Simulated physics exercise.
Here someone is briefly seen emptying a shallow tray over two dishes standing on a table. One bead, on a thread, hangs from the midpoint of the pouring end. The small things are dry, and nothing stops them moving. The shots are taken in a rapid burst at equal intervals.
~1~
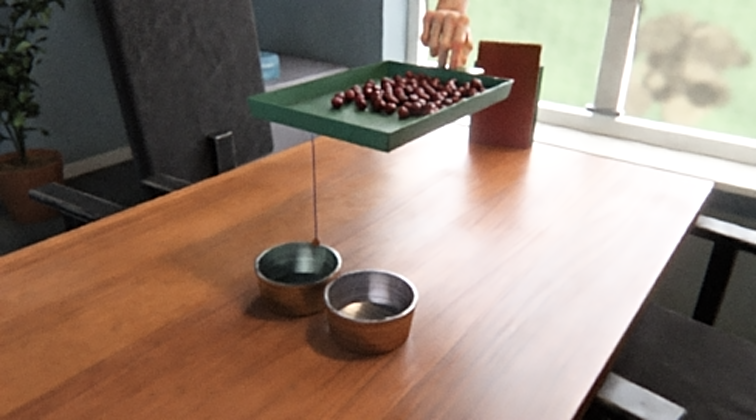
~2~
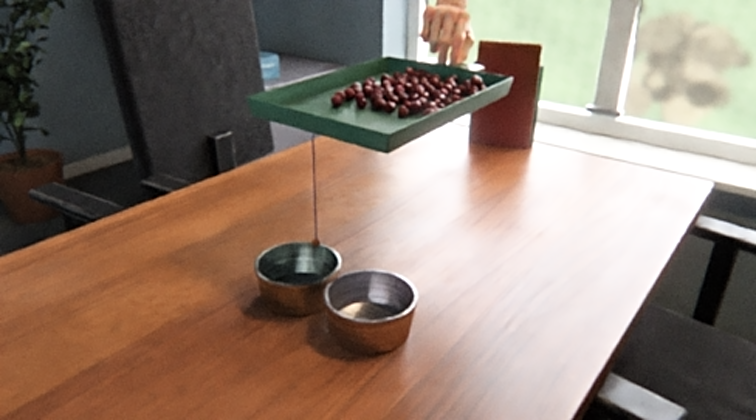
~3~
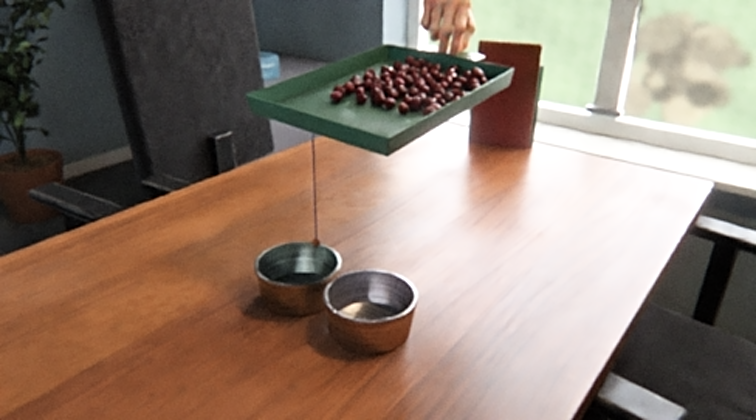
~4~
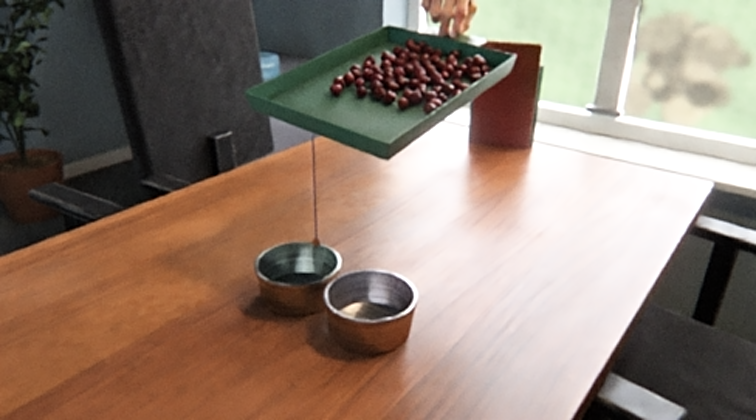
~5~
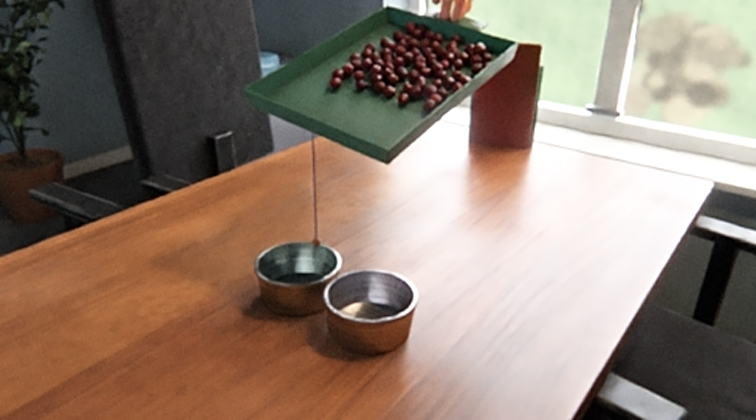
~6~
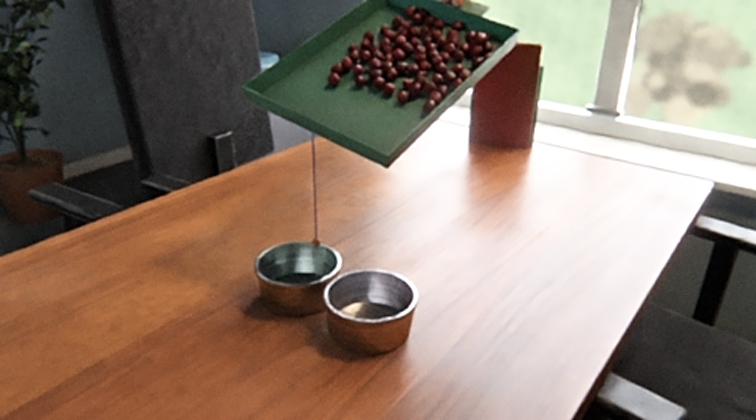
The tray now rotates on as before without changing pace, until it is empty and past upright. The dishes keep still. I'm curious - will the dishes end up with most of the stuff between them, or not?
Yes. Watching it, the dishes hang on to most of it.
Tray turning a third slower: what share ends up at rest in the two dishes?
Close to 80 per cent.
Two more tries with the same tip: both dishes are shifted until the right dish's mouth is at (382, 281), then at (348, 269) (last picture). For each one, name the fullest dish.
In turn: The right dish; right.
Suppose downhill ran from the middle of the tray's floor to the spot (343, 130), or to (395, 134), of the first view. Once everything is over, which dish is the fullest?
Result - first place: The right side, second place: The right side.
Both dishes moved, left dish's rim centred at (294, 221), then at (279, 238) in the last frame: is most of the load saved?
At place one a lesser share; at place two a lesser share.
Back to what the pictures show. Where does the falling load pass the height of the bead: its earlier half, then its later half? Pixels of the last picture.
Initially about (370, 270); subsequently about (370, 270).
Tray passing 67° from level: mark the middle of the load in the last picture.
About (381, 123).
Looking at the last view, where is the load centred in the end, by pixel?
Near pixel (365, 317).
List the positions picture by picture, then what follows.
Corners of the pouring end at (251, 97) and (388, 131), level; middle of the load at (419, 93), dried cherries; left dish at (269, 293); right dish at (342, 330); bead on its thread at (316, 242), in the first picture.
Corners of the pouring end at (251, 97) and (388, 132), level; middle of the load at (419, 91), in the second picture.
Corners of the pouring end at (251, 94) and (388, 136), tipped barely, lowest at the right corner; middle of the load at (419, 83), in the third picture.
Corners of the pouring end at (249, 91) and (387, 141), tipped a little, lowest at the right corner; middle of the load at (420, 72), in the fourth picture.
Corners of the pouring end at (248, 88) and (387, 146), tipped clearly, lowest at the right corner; middle of the load at (420, 62), in the fifth picture.
Corners of the pouring end at (247, 86) and (387, 152), tipped clearly, lowest at the right corner; middle of the load at (420, 53), about a quarter on the move; left dish at (269, 293); right dish at (342, 330), in the sixth picture.
Soon, tray tipped steeply; most on the tray; a small part in the air.
A while on, tray tipped past a quarter turn; most on the tray; about a quarter in the right dish; a stray few outside both; a stray few in the air.
Towards the end, tray tipped past a quarter turn; about two thirds in the right dish; a small part in the left dish; about a quarter outside both.
Finally, tray tipped past a quarter turn; about two thirds in the right dish; a small part in the left dish; about a quarter outside both.
